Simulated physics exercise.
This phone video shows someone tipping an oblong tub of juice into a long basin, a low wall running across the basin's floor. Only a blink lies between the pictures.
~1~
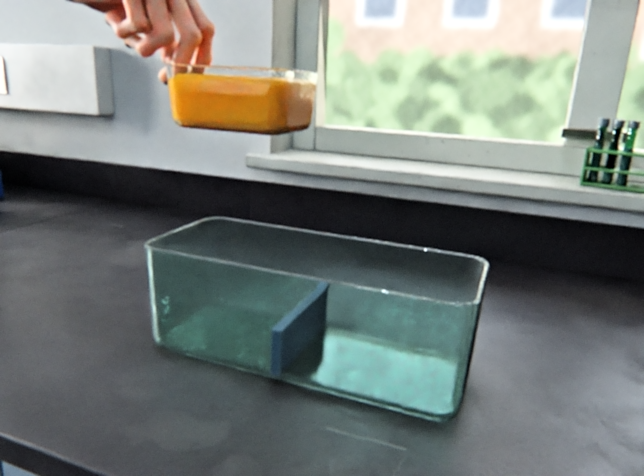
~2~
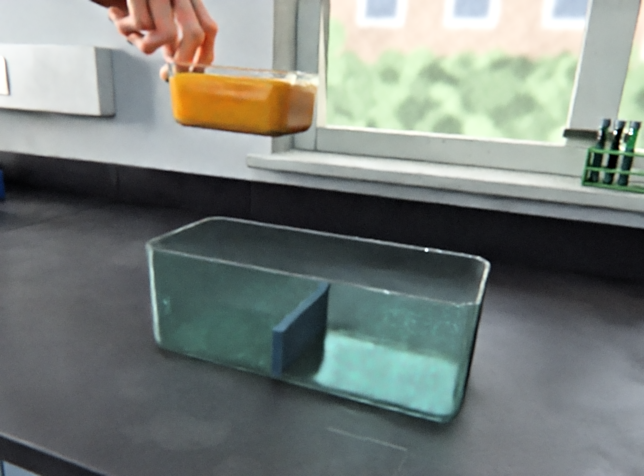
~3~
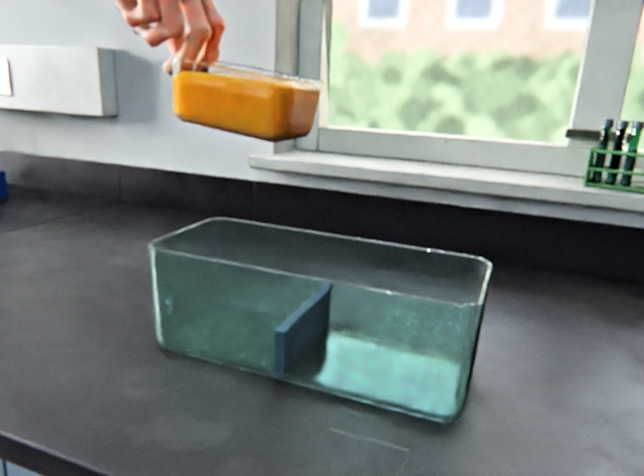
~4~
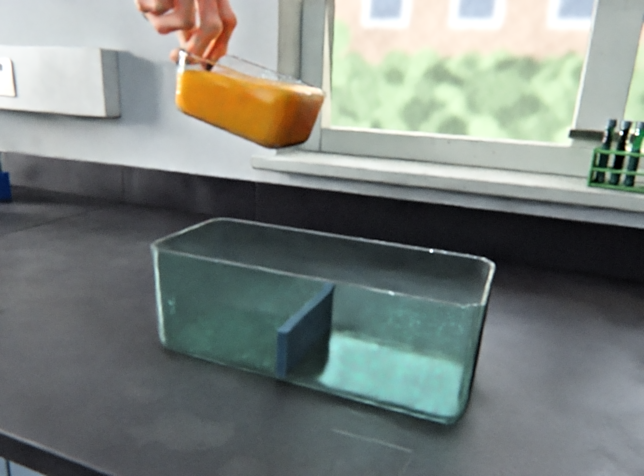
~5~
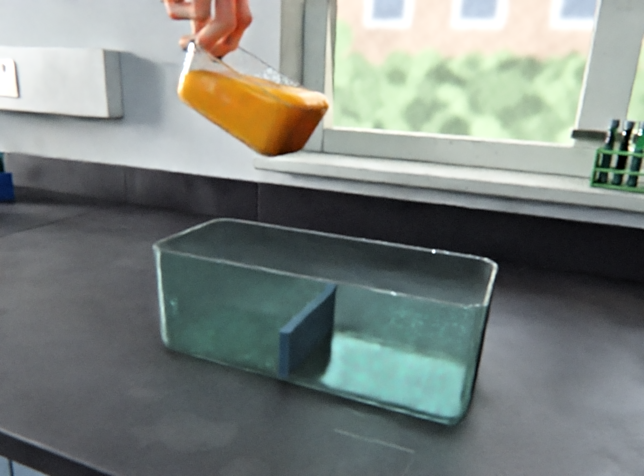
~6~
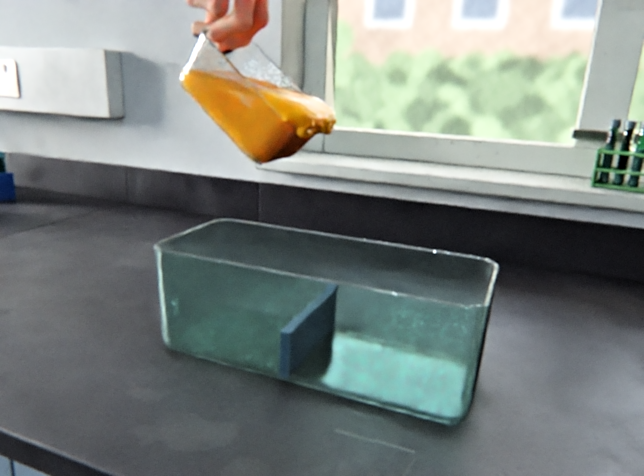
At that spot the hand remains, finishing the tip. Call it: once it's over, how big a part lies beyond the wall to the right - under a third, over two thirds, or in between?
Over two thirds.
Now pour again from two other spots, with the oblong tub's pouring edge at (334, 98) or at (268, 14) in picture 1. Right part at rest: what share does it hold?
In turn 85 and 65 in a hundred.
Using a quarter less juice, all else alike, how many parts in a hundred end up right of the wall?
Near 80 %.
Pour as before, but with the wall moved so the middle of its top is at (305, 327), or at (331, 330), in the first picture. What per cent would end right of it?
Estimated: 70 % first, 55 % second.
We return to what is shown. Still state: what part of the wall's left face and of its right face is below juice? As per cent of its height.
Levels: Left around 10 per cent, right around 40 per cent.
A moment on, the oblong tub is tipped right over and 5 per cent is still to pour, 1 is left of the wall and 62 right of it.
Next, the oblong tub is tipped right over and 0 per cent is still to pour, 13 is left of the wall and 81 right of it.
Then the oblong tub is tipped right over and 0 per cent is still to pour, 17 is left of the wall and 80 right of it.
Later the oblong tub is tipped right over and 0 per cent is still to pour, 17 is left of the wall and 80 right of it.
In the end 17 per cent lies left of the wall, 80 right of it and 3 outside.
